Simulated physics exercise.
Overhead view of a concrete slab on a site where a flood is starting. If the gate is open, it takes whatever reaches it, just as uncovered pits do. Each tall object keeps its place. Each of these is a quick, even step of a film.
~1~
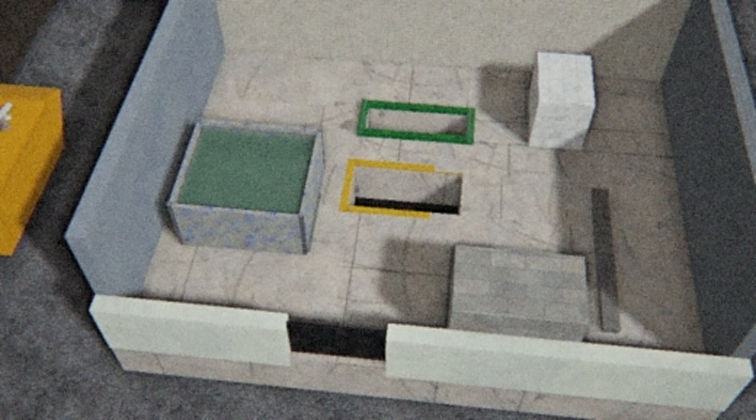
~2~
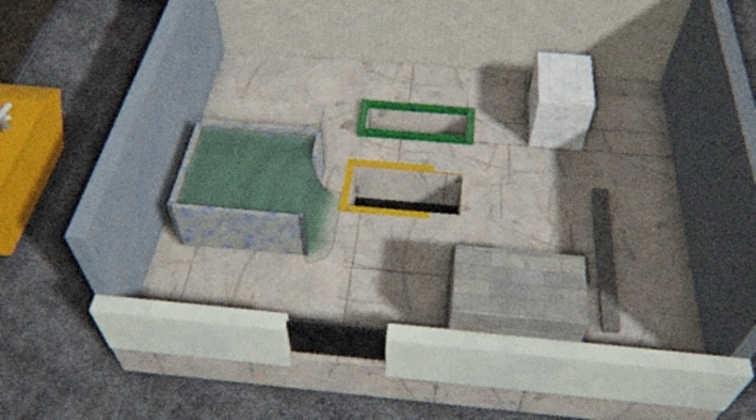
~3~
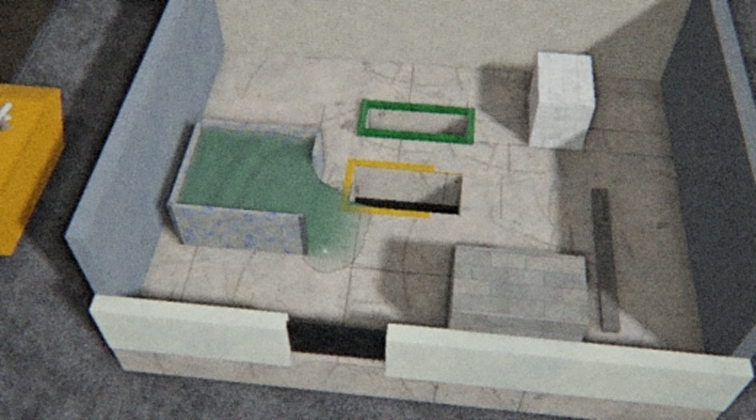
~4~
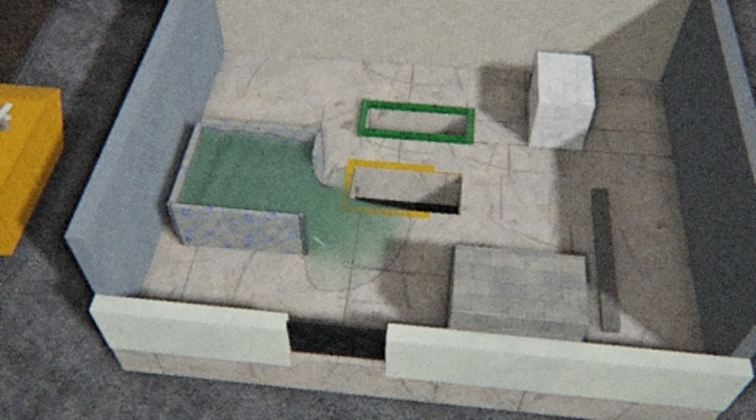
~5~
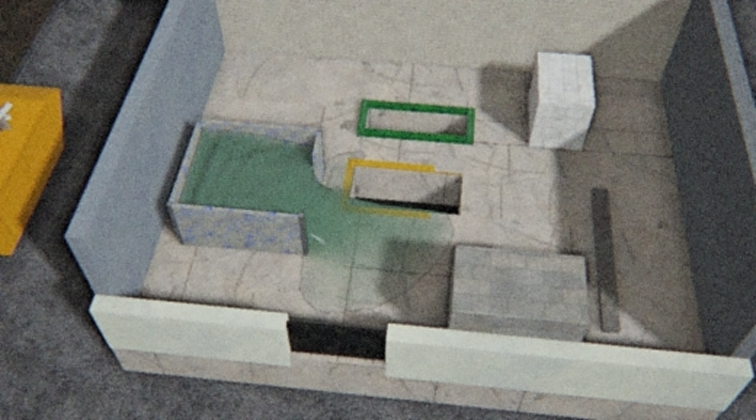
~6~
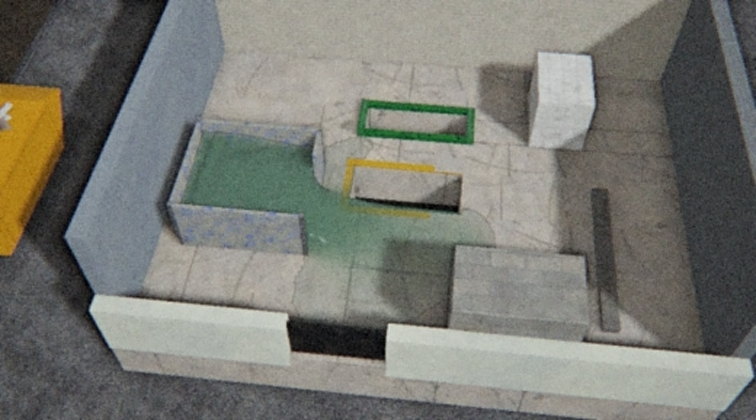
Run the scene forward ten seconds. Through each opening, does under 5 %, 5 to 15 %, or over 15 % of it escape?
One by one: The gate soaks up scarcely any - beneath five per cent; the yellow pit soaks up a great deal - past fifteen per cent; the green pit soaks up scarcely any - beneath five per cent.
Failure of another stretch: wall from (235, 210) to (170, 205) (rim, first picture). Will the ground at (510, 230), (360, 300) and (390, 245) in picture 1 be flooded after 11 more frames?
Listed in order, they come out without a puddle, sitting in a pool and sitting in a pool.
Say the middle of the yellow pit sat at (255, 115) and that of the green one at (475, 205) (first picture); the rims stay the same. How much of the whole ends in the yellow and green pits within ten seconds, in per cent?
Per cent: Yellow 6, green 10.
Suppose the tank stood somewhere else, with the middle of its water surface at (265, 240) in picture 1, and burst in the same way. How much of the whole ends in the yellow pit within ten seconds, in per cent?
Share for the yellow pit - 40 in a hundred.
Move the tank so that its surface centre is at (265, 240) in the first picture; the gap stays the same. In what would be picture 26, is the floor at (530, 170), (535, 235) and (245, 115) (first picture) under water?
Looking at all three, I'd call them swamped, swamped, bone dry.
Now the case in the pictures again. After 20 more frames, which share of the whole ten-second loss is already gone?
Close to 65 per cent, I'd say.
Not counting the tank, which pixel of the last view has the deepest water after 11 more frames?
At about (433, 297).
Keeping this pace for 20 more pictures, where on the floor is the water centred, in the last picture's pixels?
Around pixel (409, 245).
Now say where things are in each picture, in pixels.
In the first picture, the water tank at (248, 170) is whole and still.
In the second picture, the front is at (309, 258), out from the gap at (309, 209).
In the third picture, water pours out at (309, 211) and has run to (345, 261).
In the fourth picture, the front is at (404, 214), out from the gap at (309, 213).
In the fifth picture, the front is at (447, 227), out from the gap at (309, 213).
In the sixth picture, water pours out at (309, 213) and has run to (490, 241).
A moment on, water covers 25 % of the floor; the gate 0 %, the yellow pit 10 %, the green pit 0 %.
Next, water covers 35 % of the floor; the gate 0 %, the yellow pit 16 %, the green pit 0 %.
Then, water covers 50 % of the floor; the gate 0 %, the yellow pit 21 %, the green pit 0 %.
Later, water covers 70 % of the floor; the gate 0 %, the yellow pit 26 %, the green pit 0 %.
In the end, water covers 90 % of the floor; the gate 0 %, the yellow pit 33 %, the green pit 0 %.
